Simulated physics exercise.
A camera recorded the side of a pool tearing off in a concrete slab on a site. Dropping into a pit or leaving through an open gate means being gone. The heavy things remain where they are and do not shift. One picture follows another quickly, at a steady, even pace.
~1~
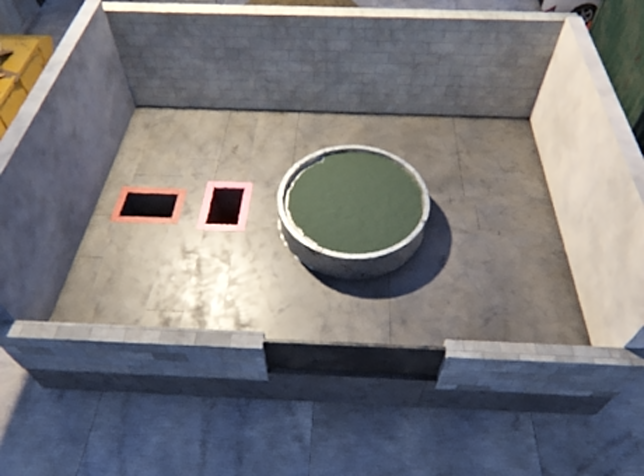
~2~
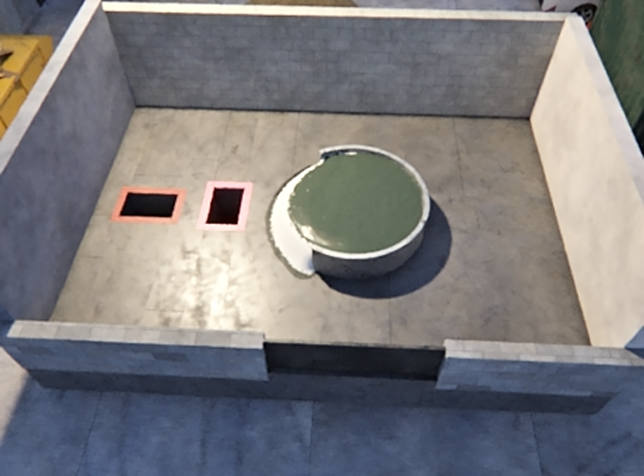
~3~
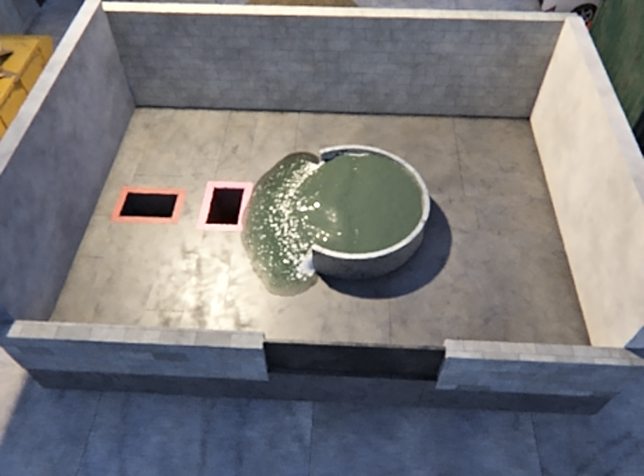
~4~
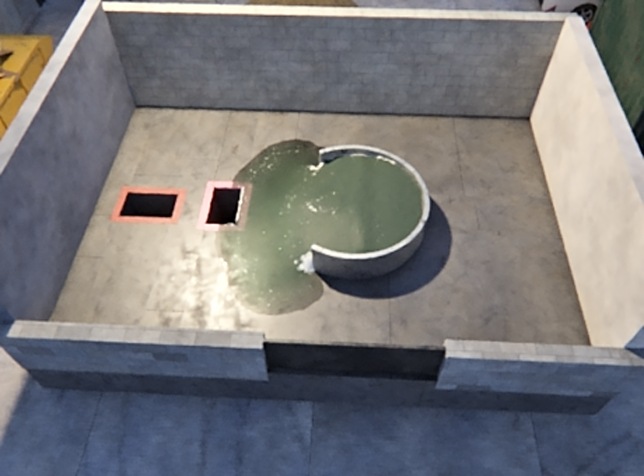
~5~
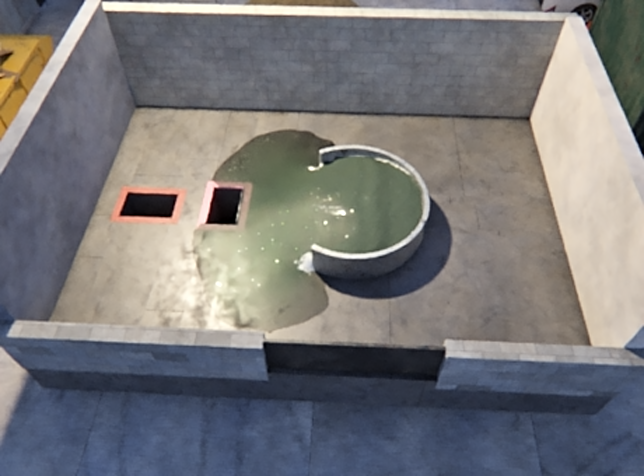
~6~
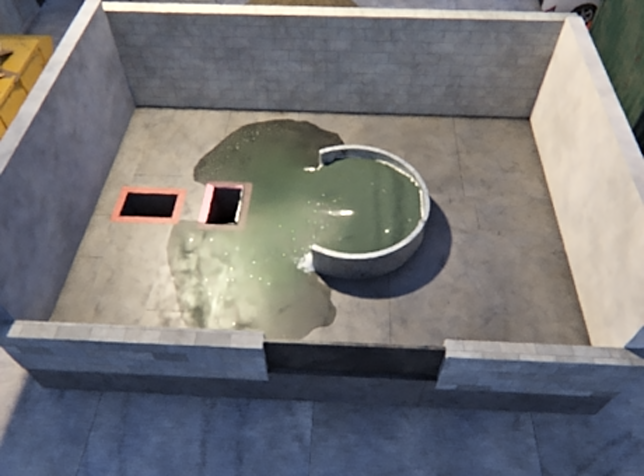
The video shows a round tank of green water inside a walled concrete slab; its left side breaks away, and water pours out, spreading leftward across the floor around the nearer of two dark, red- and pink-edged rectangular pits.
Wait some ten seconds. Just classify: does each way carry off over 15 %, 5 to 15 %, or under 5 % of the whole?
The gate carries off under 5 %; the red pit carries off over 15 %; the pink pit carries off over 15 %.
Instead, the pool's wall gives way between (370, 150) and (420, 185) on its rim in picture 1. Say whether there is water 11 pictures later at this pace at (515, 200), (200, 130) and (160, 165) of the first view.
The first would be drenched, the second still unwetted and the third still unwetted.
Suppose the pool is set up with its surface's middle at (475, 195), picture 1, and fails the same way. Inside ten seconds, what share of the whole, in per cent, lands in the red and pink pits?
After ten seconds: Red pit around 30 percent, pink pit around 20 percent.
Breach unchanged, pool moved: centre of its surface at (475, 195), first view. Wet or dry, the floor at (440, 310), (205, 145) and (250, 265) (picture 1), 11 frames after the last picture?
Looking at all three, I'd call them bone dry, swamped, swamped.
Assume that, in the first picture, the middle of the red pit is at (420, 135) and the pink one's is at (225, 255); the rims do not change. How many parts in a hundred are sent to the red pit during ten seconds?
The red pit receives 4 per cent.
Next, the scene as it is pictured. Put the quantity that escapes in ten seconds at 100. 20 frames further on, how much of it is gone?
I'd say about 40 per cent.
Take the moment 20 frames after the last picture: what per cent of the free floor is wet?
That works out at 45 %.
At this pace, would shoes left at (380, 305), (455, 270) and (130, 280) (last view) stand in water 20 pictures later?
Listed points: Unwetted / unwetted / inundated.
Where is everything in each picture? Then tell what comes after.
Still water in the round tank at (353, 200), in the first picture.
The front is at (307, 275), out from the gap at (284, 211), in the second picture.
The front is at (289, 291), out from the gap at (284, 213), in the third picture.
Water pours out at (284, 213) and has run to (298, 144), in the fourth picture.
Water pours out at (284, 213) and has run to (281, 135), in the fifth picture.
The front is at a hidden place, out from the gap at (284, 214), in the sixth picture.
A moment on, water covers 40 % of the floor; the gate 0 %, the red pit 0 %, the pink pit 8 %.
Next, water covers 45 % of the floor; the gate 0 %, the red pit 1 %, the pink pit 16 %.
Then, water covers 45 % of the floor; the gate 0 %, the red pit 2 %, the pink pit 22 %.
Later, water covers 55 % of the floor; the gate 0 %, the red pit 15 %, the pink pit 28 %.
In the end, water covers 75 % of the floor; the gate 0 %, the red pit 24 %, the pink pit 36 %.
